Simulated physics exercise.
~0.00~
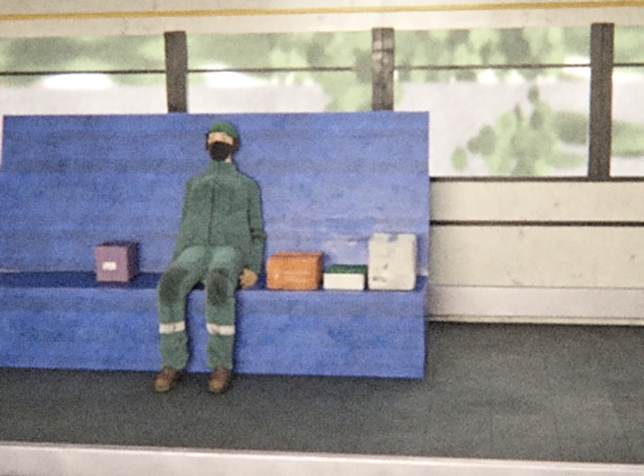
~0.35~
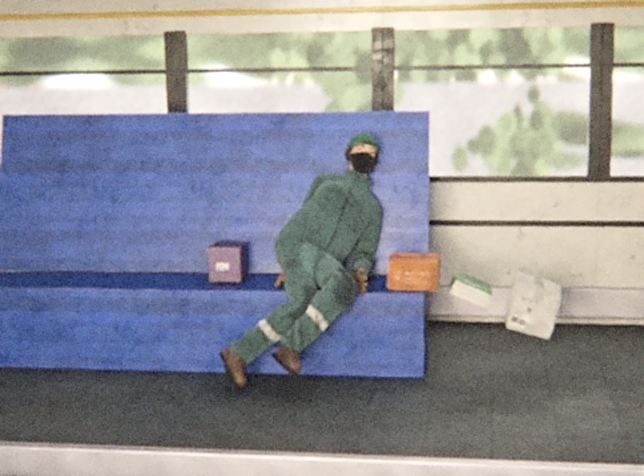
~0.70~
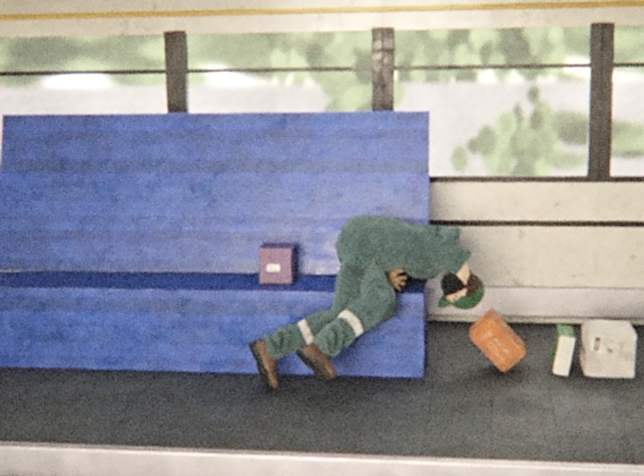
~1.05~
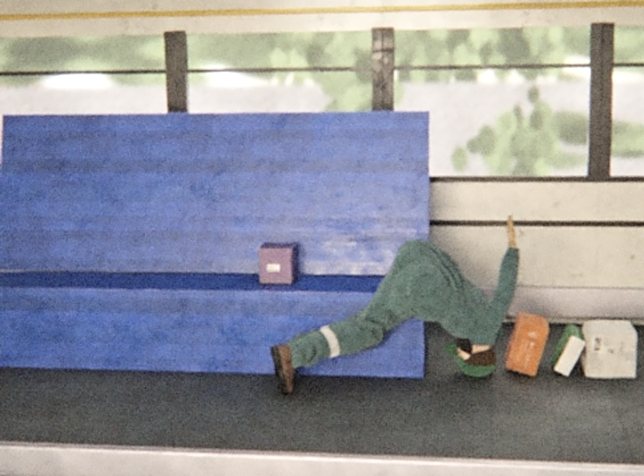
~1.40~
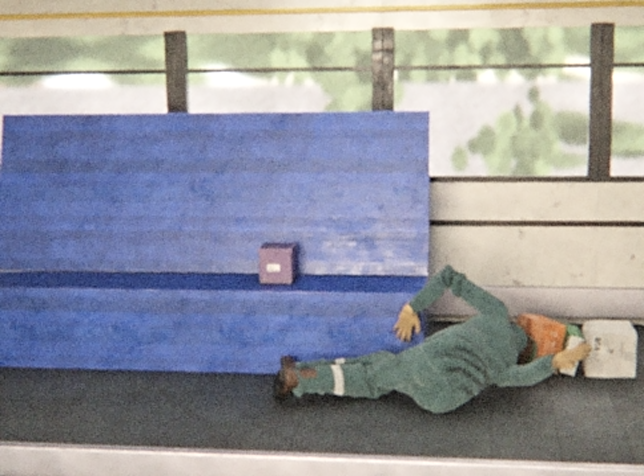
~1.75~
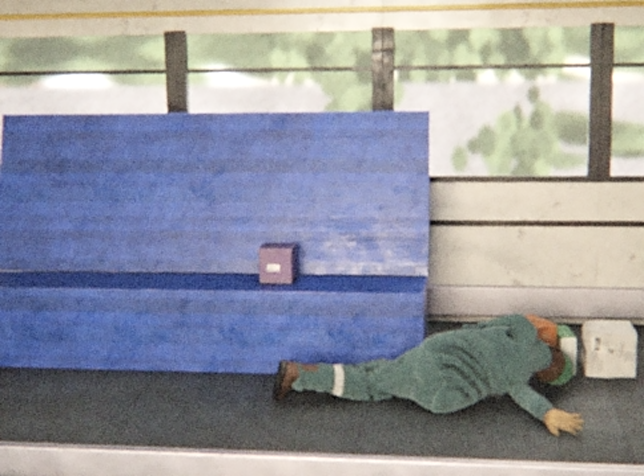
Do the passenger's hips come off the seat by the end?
Yes, the passenger's hips leave the seat, and the passenger ends up lying on the floor.
